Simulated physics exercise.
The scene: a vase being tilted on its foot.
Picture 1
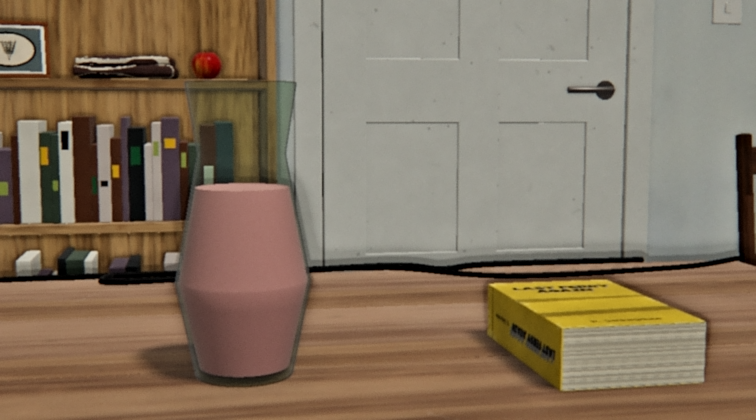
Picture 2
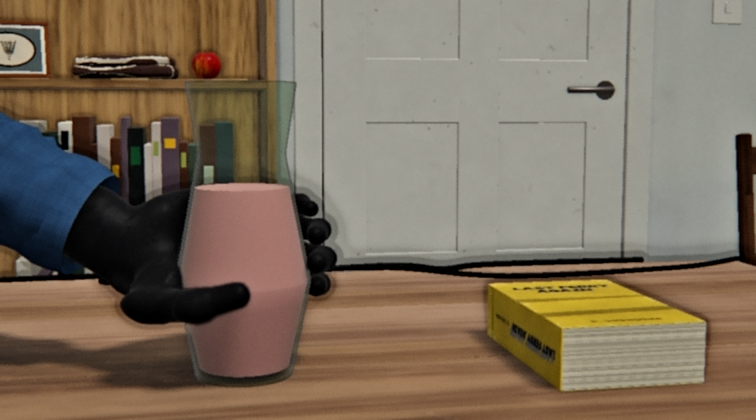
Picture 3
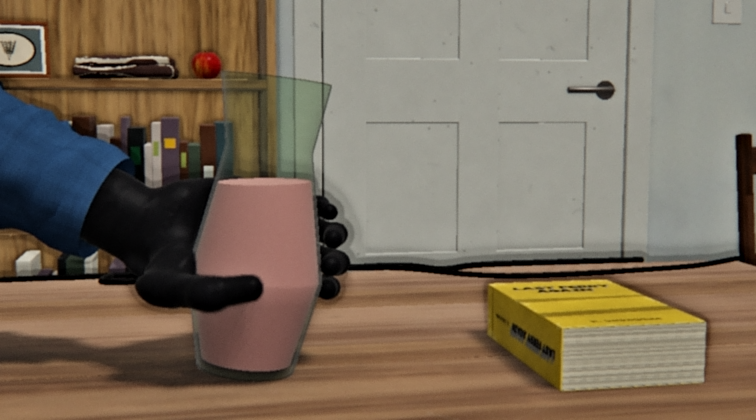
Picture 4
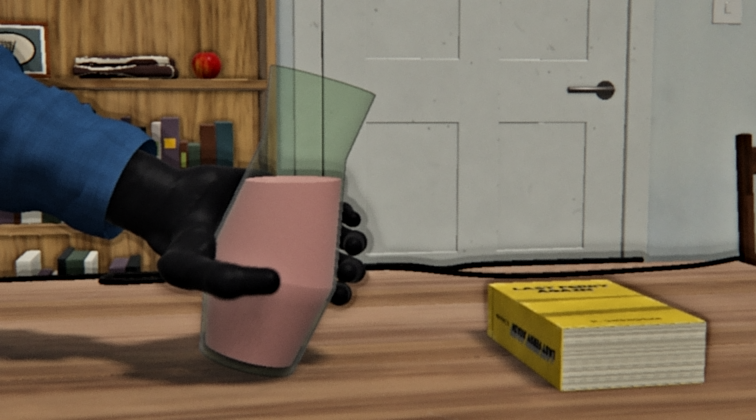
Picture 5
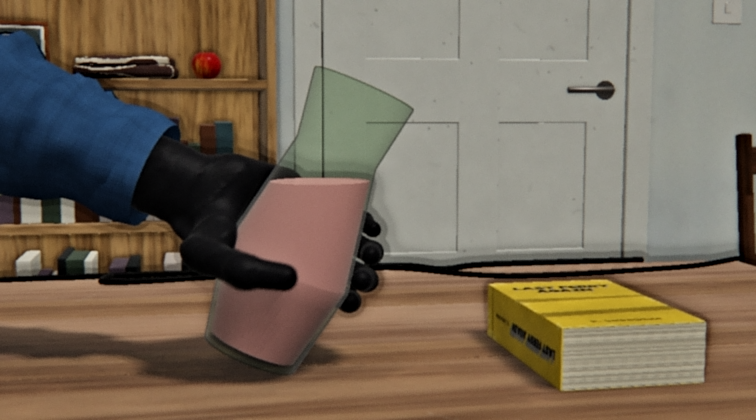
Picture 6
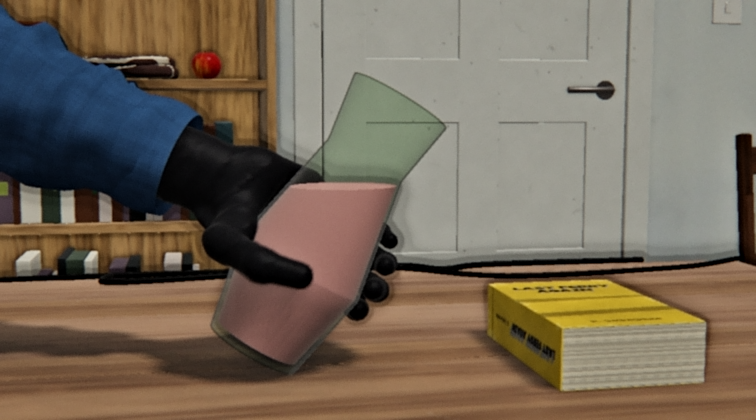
A glass vase of pink liquid stood upright on a wooden table beside a thick yellow book, until a black-gloved hand reached in from the left, gripped it and tilted it steadily to the right.
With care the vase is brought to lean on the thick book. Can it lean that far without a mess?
It slops over.
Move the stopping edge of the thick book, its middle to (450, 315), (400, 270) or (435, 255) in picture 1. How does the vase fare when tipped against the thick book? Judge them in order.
In that order: Wets the top, is safe, stays dry.
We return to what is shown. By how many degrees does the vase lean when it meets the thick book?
Some 75 degrees.
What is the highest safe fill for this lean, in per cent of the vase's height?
Roughly 35 per cent.
A moment on, the vase leans by about 50°; all is still inside.
Further on, the vase leans by about 70°; a puddle lies under it; about three quarters of the pink milk is inside.
When it is over, the vase leans by about 75°, against the thick book; a puddle lies under it; about half of the pink milk is inside.
